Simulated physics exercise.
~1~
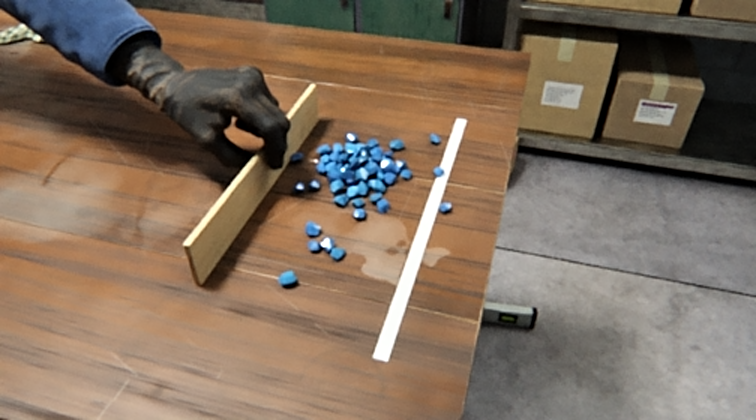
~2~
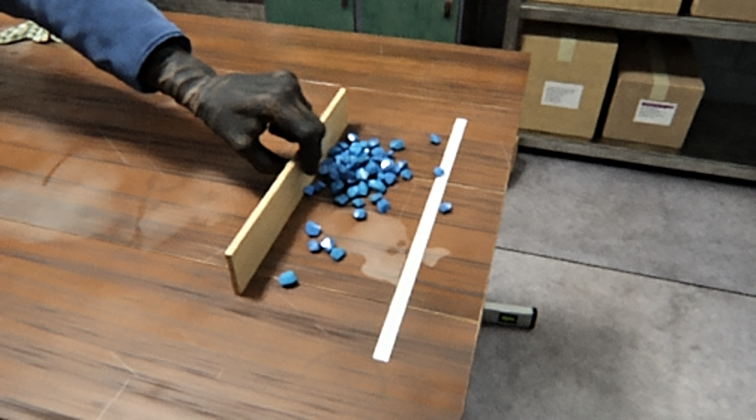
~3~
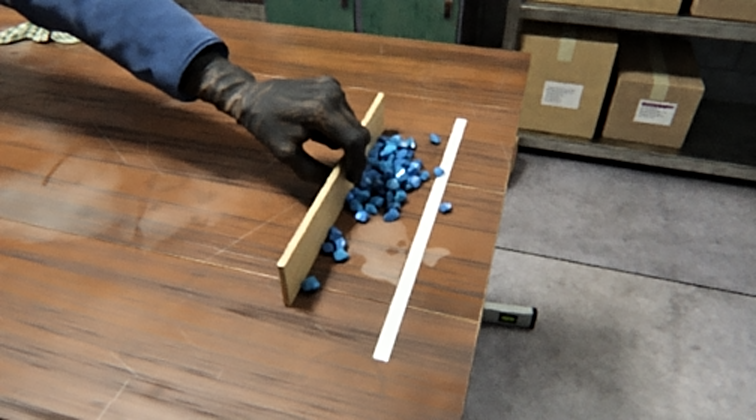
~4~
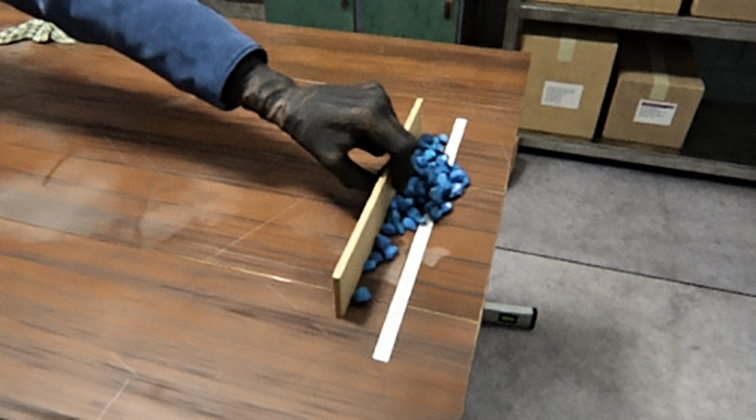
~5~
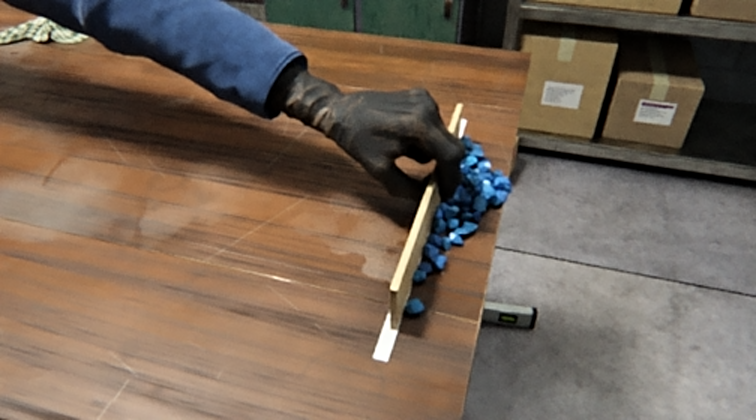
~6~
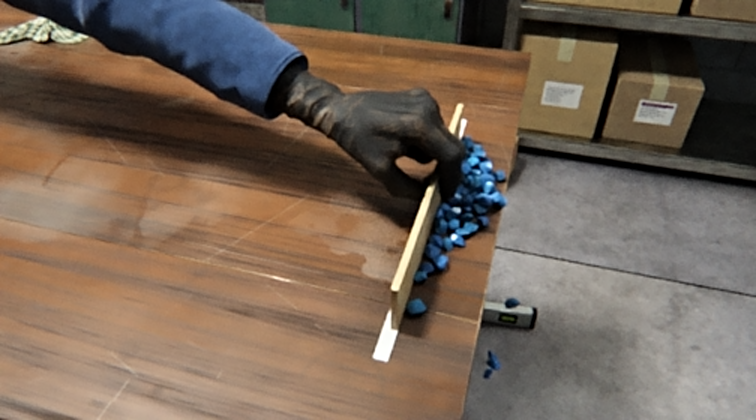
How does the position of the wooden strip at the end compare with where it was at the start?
At the start the strip stands to the left of the blue bits, well short of the white tape. By the end it is farther right and stands on the white tape near the table edge.
